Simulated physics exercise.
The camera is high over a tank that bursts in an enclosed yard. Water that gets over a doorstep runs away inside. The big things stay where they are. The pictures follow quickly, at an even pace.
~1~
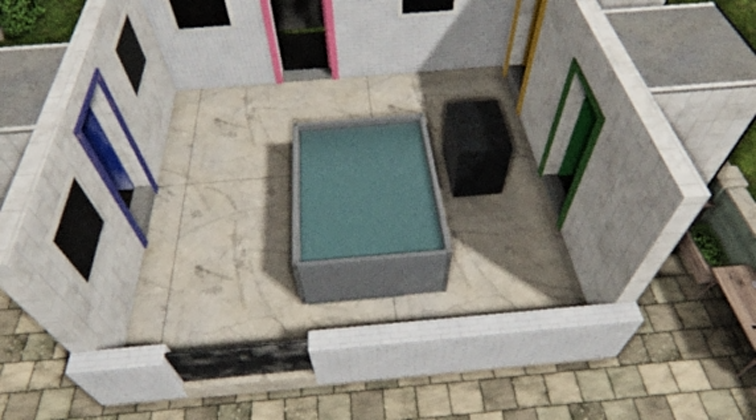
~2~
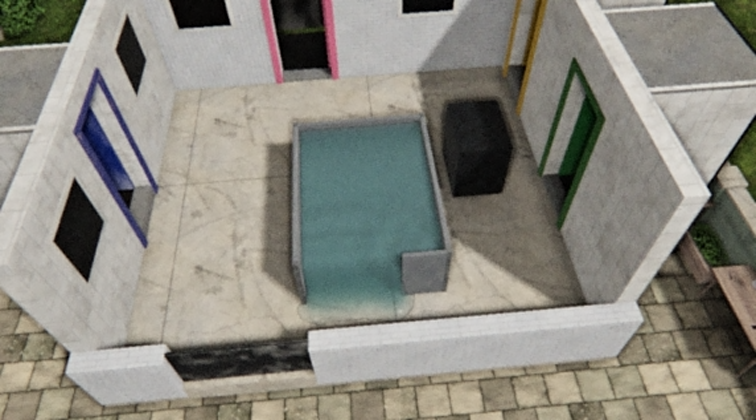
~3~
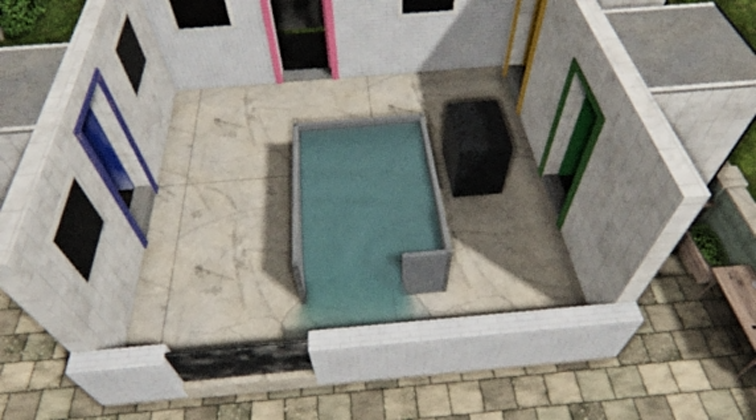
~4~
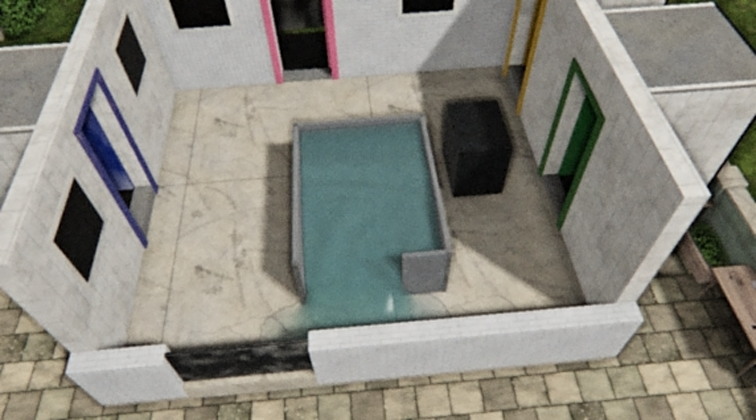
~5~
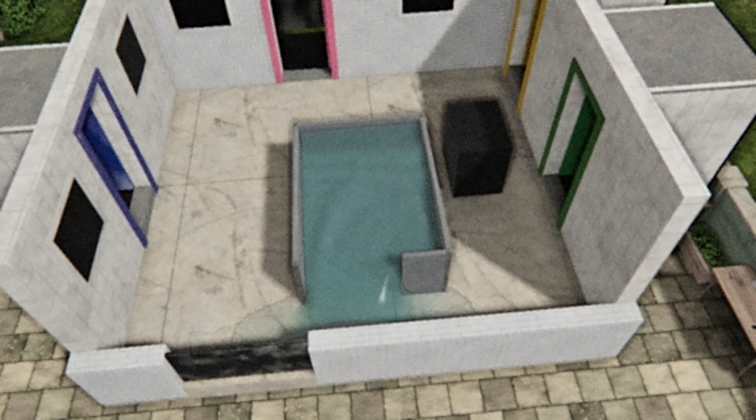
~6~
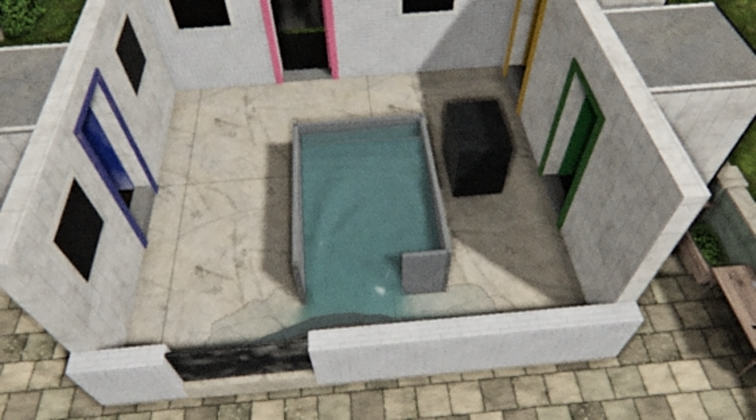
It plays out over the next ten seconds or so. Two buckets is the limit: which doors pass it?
One by one: The green door takes more than that; the blue door stays under that; the yellow door stays under that; the pink door takes more than that.
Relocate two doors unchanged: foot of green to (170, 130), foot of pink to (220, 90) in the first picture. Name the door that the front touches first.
That is the blue door.
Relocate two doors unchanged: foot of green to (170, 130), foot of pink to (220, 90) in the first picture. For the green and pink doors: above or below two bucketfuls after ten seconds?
One by one: Green is over; pink floods.
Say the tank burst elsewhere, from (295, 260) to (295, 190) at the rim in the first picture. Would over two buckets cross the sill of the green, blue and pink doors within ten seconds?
One by one: The green door goes over; the blue door floods; the pink door goes over.
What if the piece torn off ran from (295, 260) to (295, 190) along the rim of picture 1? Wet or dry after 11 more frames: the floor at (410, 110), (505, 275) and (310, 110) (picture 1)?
As listed: Clear, free of water, dry.
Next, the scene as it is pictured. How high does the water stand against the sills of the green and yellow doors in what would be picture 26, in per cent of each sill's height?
Near 160 and 30 in a hundred.
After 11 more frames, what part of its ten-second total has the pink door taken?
About 0 per cent.
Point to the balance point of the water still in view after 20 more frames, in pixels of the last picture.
Roughly at (340, 232).
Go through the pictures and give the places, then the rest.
The first frame shows the water tank at (365, 186) is whole and still.
In the second frame, water pours out at (353, 285) and has run to (407, 305).
In the third frame, the front is at a hidden place, out from the gap at (353, 286).
In the fourth frame, water pours out at (353, 287) and has run to a hidden place.
In the fifth frame, the front is at a hidden place, out from the gap at (353, 287).
In the sixth frame, water pours out at (353, 287) and has run to a hidden place.
A moment on, water covers 30 % of the floor; the green door not reached, the blue door not reached, the yellow door not reached, the pink door not reached.
Next, water covers 45 % of the floor; the green door under two buckets in, the blue door wet at the sill, nothing in, the yellow door not reached, the pink door not reached.
Then, water covers 75 % of the floor; the green door over two buckets in, the blue door wet at the sill, nothing in, the yellow door wet at the sill, nothing in, the pink door wet at the sill, nothing in.
Later, water covers 95 % of the floor; the green door over two buckets in, the blue door wet at the sill, nothing in, the yellow door wet at the sill, nothing in, the pink door over two buckets in.
In the end, water covers 100 % of the floor; the green door over two buckets in, the blue door wet at the sill, nothing in, the yellow door wet at the sill, nothing in, the pink door far over two buckets in.
